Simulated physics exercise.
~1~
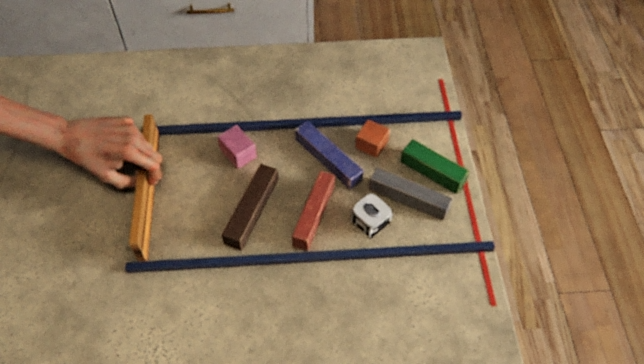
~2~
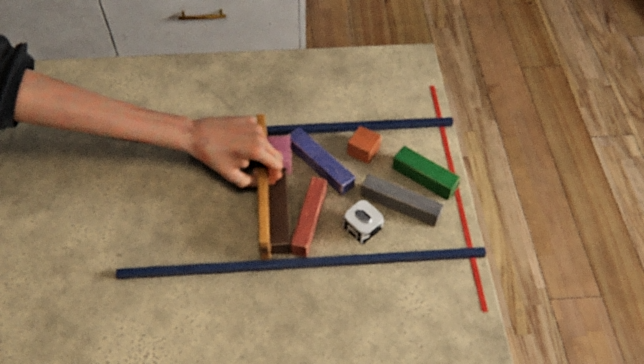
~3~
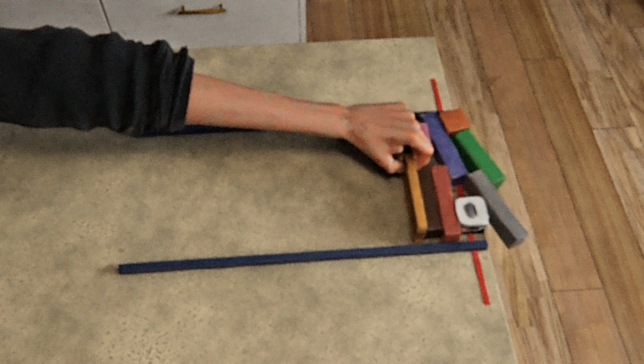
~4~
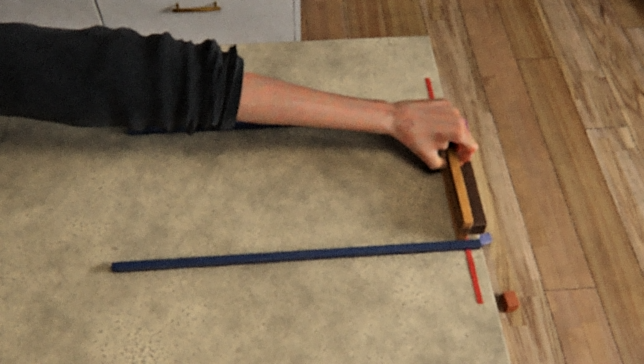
A hand pushes an upright wooden board rightward along a channel between two dark blue rails on a stone-coloured tabletop, seen from above with wooden floor beyond the edge. Ahead of it lie pink and orange blocks, brown, red, blue, grey and green bars, and a small white case, with red tape near the end. The board gathers the pink block and brown bar, then packs everything into a crowded cluster, the grey and green bars jutting past the edge. It stops at the tape with the brown bar against it, after five or more pieces drop off.
